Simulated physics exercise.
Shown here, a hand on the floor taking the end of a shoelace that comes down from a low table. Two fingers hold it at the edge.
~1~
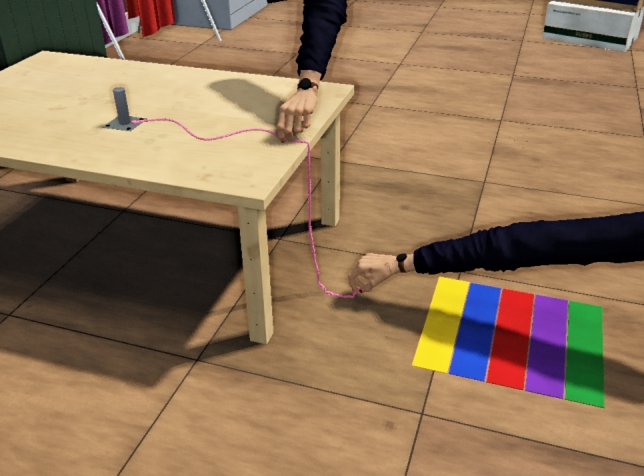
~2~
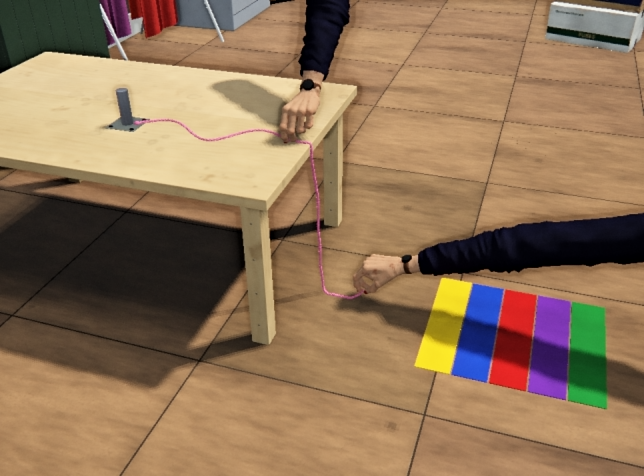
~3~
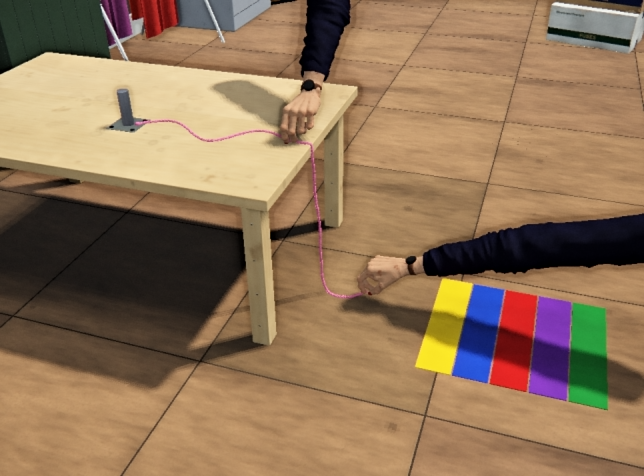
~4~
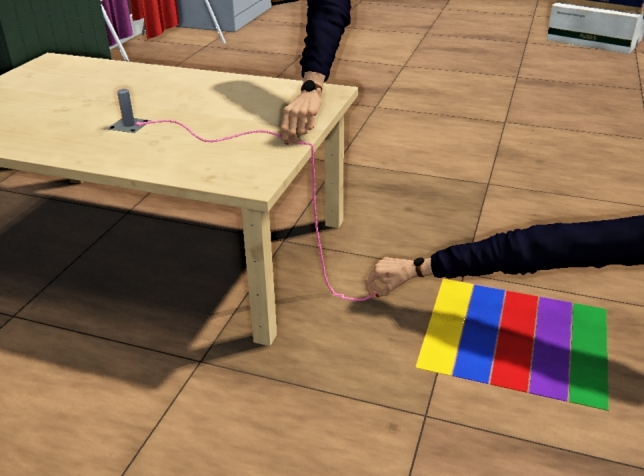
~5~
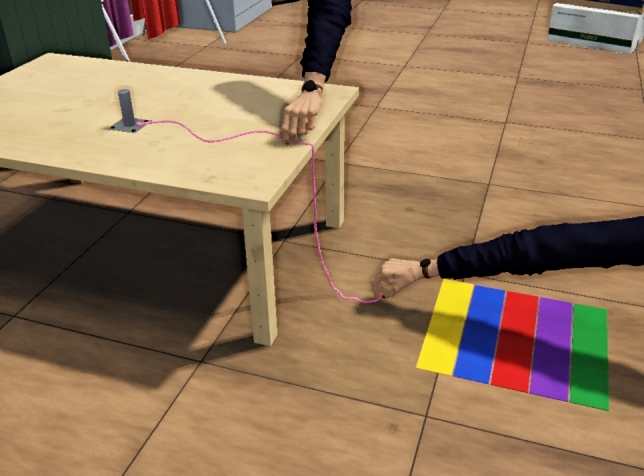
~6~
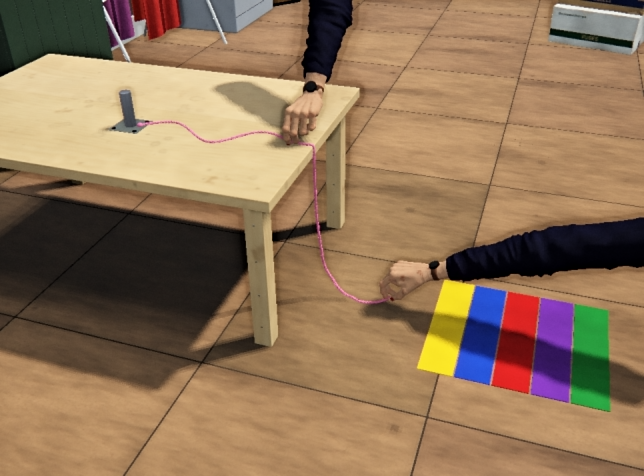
The clip opens on a thin pink lace running from a small post across a low wooden table, pinched at the edge by one hand while another holds its end near the floor. The lower hand draws the end slightly right, toward the striped colour panel, and the hanging curve widens a little.
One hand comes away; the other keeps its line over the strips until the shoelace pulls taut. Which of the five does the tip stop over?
The end stops over the red strip.
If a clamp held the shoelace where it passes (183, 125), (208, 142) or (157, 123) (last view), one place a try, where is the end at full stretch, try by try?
The places are (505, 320), (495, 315) and (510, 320).
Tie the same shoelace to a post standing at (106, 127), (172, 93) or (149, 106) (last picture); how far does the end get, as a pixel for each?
In that order: (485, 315), (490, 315) and (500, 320).
Soon after, end near (456, 310); over yellow.
After that, end near (492, 317); over blue.
At the stop, end near (515, 322); over red. It gets as far as the red strip.
